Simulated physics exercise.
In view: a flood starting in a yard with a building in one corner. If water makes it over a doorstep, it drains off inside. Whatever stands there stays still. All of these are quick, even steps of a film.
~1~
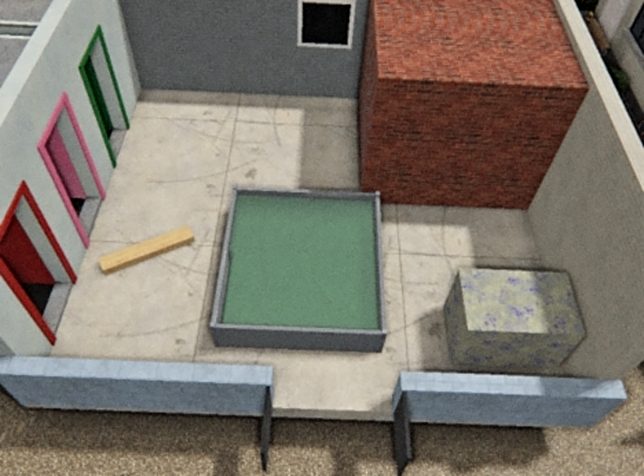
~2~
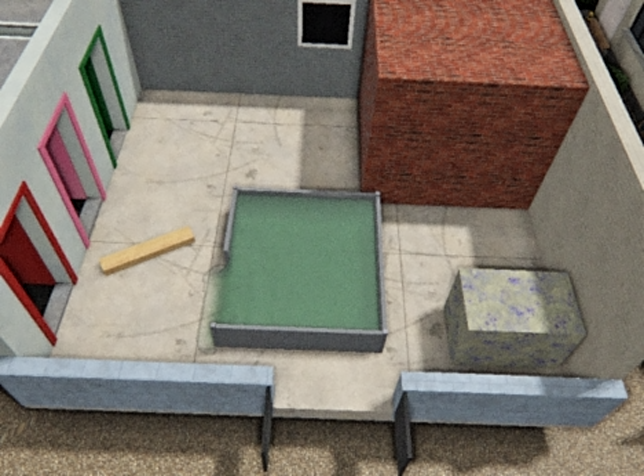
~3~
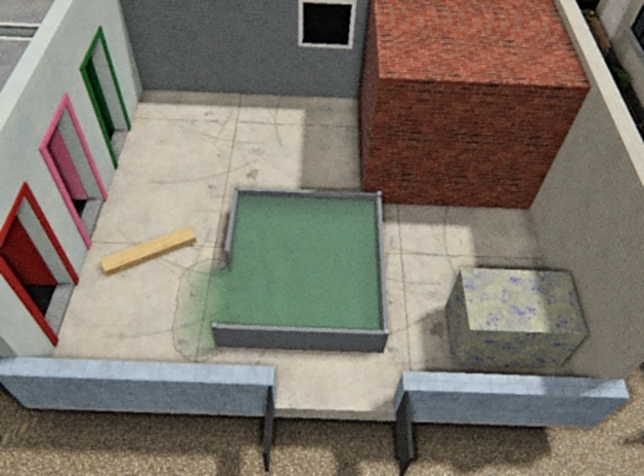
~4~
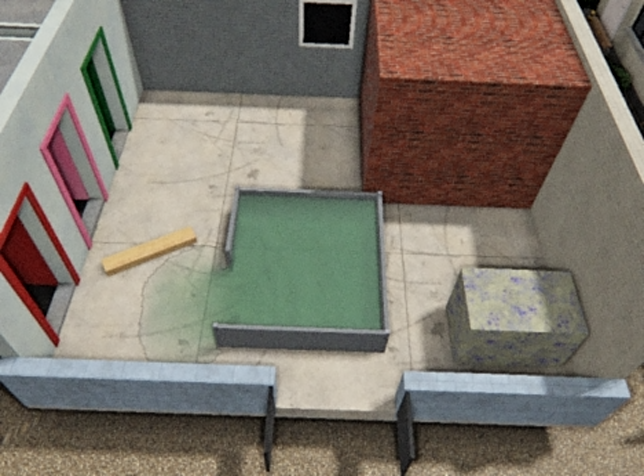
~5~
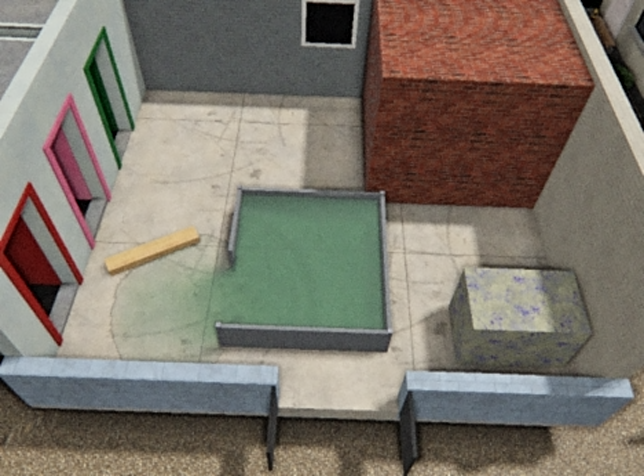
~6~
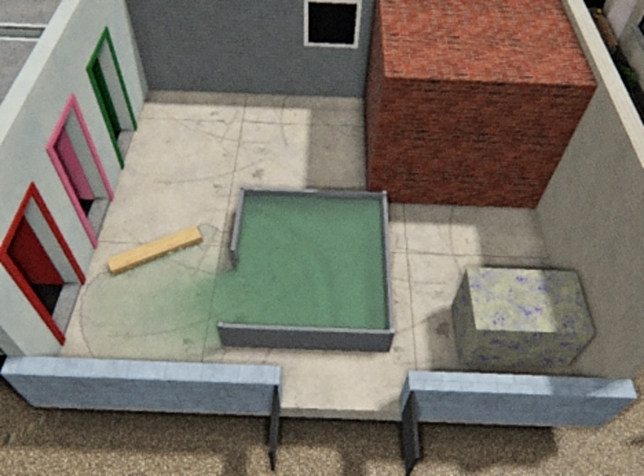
A walled yard with a pale paved floor is seen from high above its low, light-blue front wall. Red, pink and green doorways line the left side near a yellow beam, a grey-sided tank of green water sits mid-yard, and a brick building fills the back right corner behind a mottled block. Water pours through a gap in the tank's left side and spreads thinly leftward, as the view drifts very slightly.
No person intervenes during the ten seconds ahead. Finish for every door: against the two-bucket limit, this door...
The pink door remains within it; the green door remains within it; the red door surpasses it.
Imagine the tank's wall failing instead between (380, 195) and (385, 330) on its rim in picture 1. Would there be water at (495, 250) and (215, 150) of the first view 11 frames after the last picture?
Point one reached; point two not reached.
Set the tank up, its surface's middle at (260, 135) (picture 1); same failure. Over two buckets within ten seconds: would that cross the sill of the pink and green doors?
As far as I can tell, the pink one tops the mark while the green one tops the mark.
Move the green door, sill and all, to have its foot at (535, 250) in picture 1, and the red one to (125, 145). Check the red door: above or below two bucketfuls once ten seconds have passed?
I'd say the red remains short of it.
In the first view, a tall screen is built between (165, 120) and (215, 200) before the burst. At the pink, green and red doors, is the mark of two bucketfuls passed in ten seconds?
I'd say the pink door misses the limit, the green door tops the limit, and the red door tops the limit.
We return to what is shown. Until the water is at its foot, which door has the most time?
It's the green-painted one.
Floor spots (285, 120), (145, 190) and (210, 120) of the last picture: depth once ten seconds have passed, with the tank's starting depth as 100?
8, 4, 14 %.
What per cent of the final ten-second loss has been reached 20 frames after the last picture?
Close to 50 per cent.
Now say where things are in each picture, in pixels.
The first frame shows still water in the open tank at (303, 257).
In the second frame, the front is at (205, 347), out from the gap at (225, 301).
In the third frame, the front is at (192, 354), out from the gap at (226, 302).
In the fourth frame, the front is at (155, 280), out from the gap at (227, 302).
In the fifth frame, the front is at (125, 286), out from the gap at (230, 301).
In the sixth frame, water pours out at (232, 301) and has run to (95, 288).
A moment on, water covers 15 % of the floor; the pink door not reached, the green door not reached, the red door over two buckets in.
Next, water covers 20 % of the floor; the pink door wet at the sill, nothing in, the green door not reached, the red door far over two buckets in.
Then, water covers 30 % of the floor; the pink door wet at the sill, nothing in, the green door wet at the sill, nothing in, the red door far over two buckets in.
Later, water covers 55 % of the floor; the pink door wet at the sill, nothing in, the green door wet at the sill, nothing in, the red door far over two buckets in.
In the end, water covers 70 % of the floor; the pink door wet at the sill, nothing in, the green door under two buckets in, the red door far over two buckets in.
